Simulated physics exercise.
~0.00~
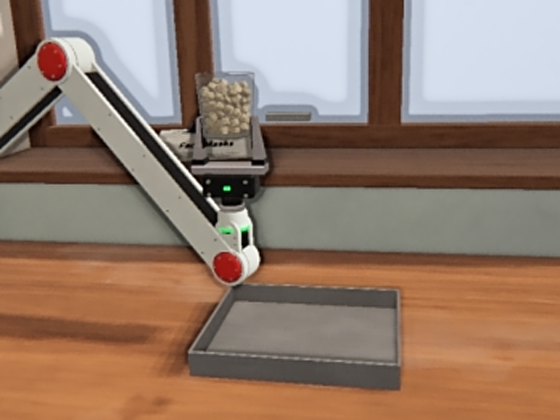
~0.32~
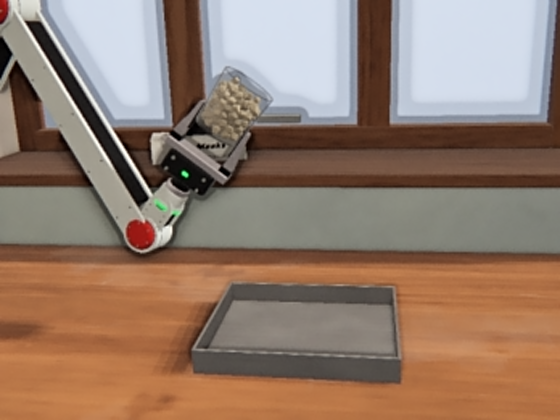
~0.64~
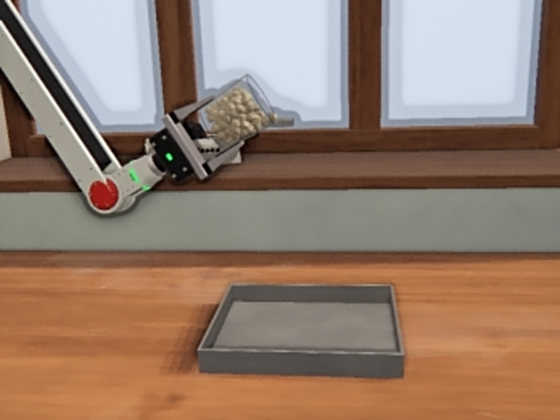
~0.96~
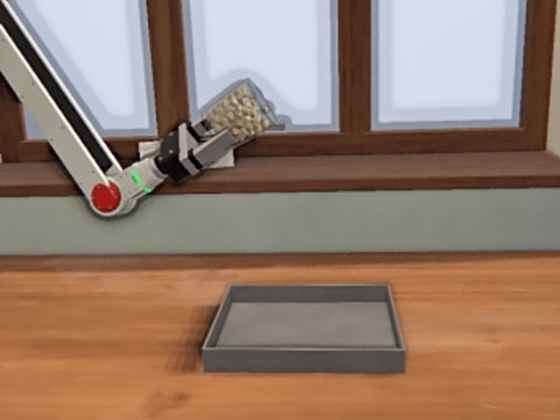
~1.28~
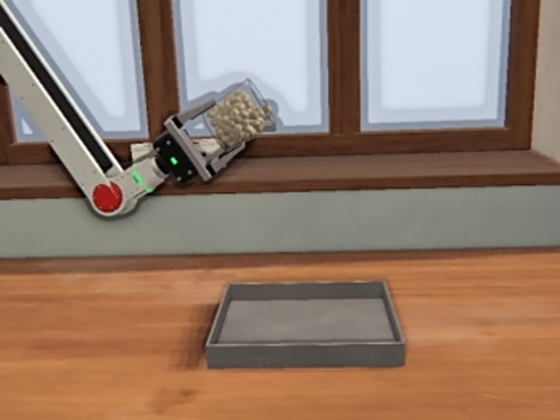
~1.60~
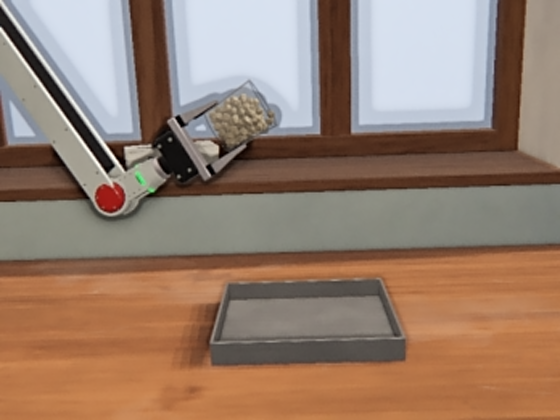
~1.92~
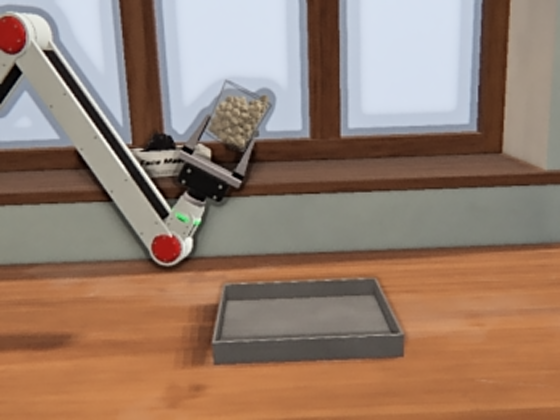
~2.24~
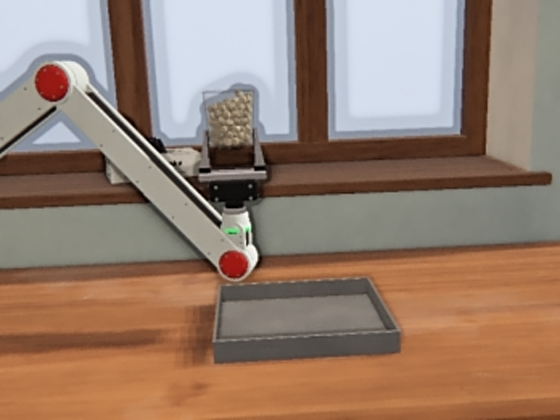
At a wooden table by a window, a robot arm tilting a clear cup of pebbles rightward, then returning it upright, still full.
